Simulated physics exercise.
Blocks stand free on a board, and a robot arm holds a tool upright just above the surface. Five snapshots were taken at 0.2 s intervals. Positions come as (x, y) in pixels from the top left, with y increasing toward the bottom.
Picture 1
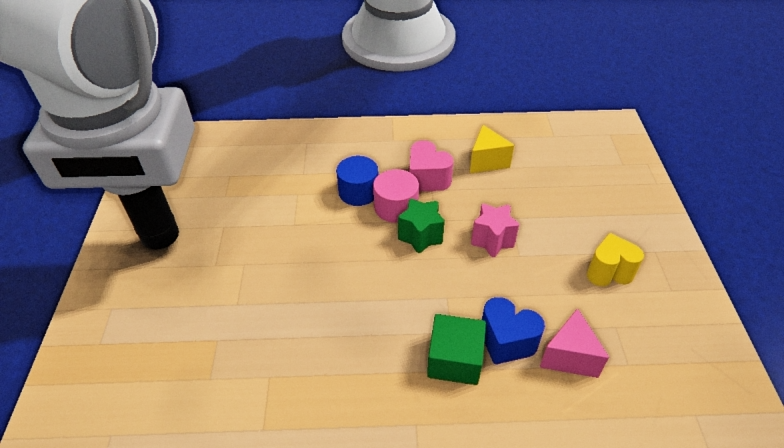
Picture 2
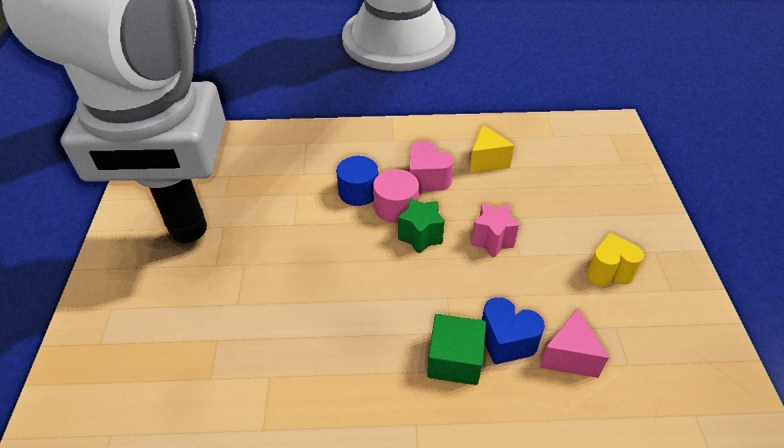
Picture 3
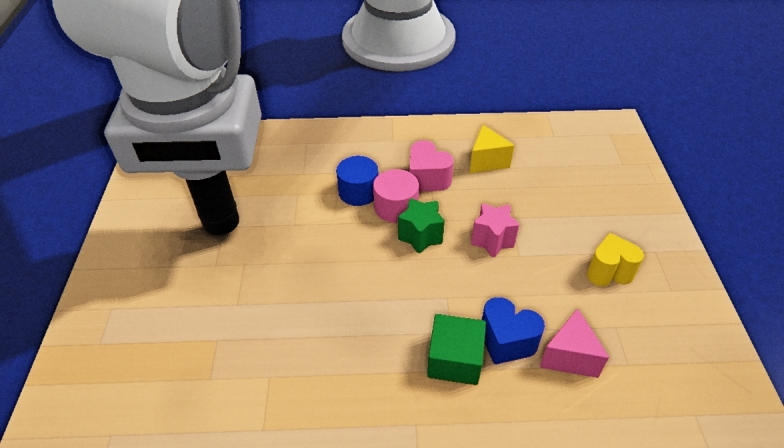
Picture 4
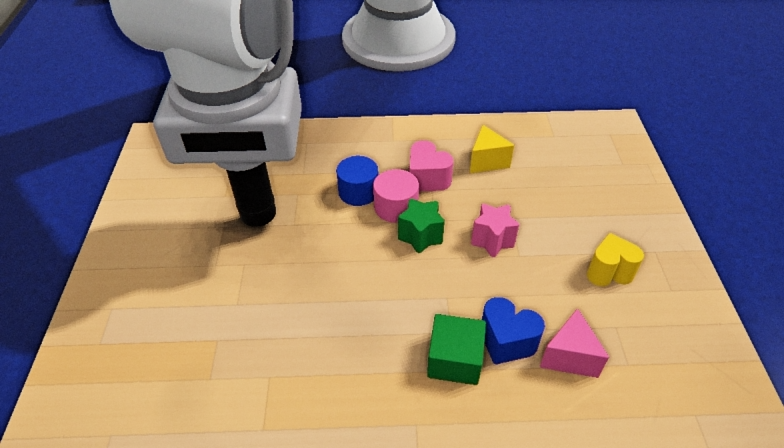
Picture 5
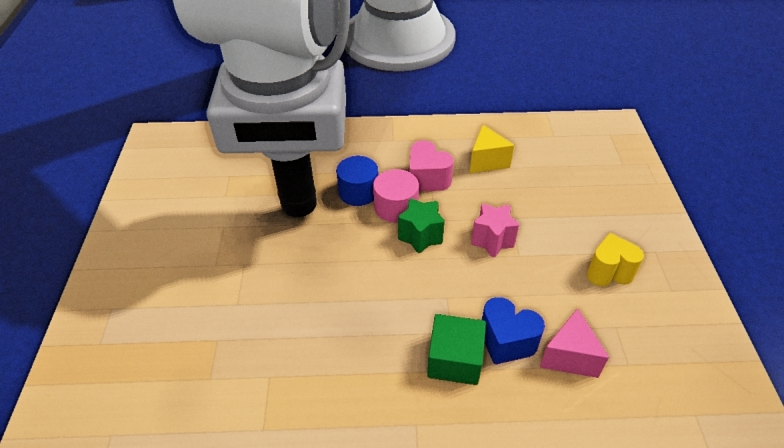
A robot arm holding a black tool upright slid it steadily to the right across the wooden board, drawing close to the blue disc, while all the colourful blocks stayed where they were.
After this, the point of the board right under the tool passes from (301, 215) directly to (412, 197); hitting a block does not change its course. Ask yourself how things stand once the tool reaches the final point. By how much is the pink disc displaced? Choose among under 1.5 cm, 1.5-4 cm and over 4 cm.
The over 4 cm band.
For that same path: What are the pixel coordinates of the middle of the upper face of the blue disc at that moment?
The middle of its top is at (389, 151).
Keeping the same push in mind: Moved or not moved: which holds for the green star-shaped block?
When the path is over, the green star-shaped block has left its spot.
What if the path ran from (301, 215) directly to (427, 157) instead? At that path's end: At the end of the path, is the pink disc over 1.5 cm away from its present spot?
I believe not.
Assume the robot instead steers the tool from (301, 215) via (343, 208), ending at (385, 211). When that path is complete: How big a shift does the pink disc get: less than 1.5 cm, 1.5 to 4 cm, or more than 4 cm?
I'd go with 1.5 to 4 cm for this block.
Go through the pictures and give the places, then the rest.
In the first frame, lower end of the tool (161, 237), tops of blocks, blue disc (357, 169), pink disc (396, 184), green star-shaped block (422, 213), pink heart (429, 156).
In the second frame, tool (189, 230), blocks as before.
In the third frame, tool (222, 223), blocks as before.
In the fourth frame, tool (259, 215), blocks as before.
In the fifth frame, tool (299, 206), blue disc (357, 169), pink disc (396, 184), green star-shaped block (422, 213), pink heart (429, 156).
What follows on the original path. One third of the way, tool (338, 199); blue disc (364, 166).
Two thirds of the way, tool (375, 193); blue disc (383, 154); pink disc (415, 183); green star-shaped block (428, 216), turned 20° clockwise; pink heart (434, 153), turned 15° anticlockwise.
At the end, tool (412, 188); blue disc (389, 151); pink disc (450, 185); green star-shaped block (432, 218), turned 40° clockwise; pink heart (438, 151), turned 30° anticlockwise.
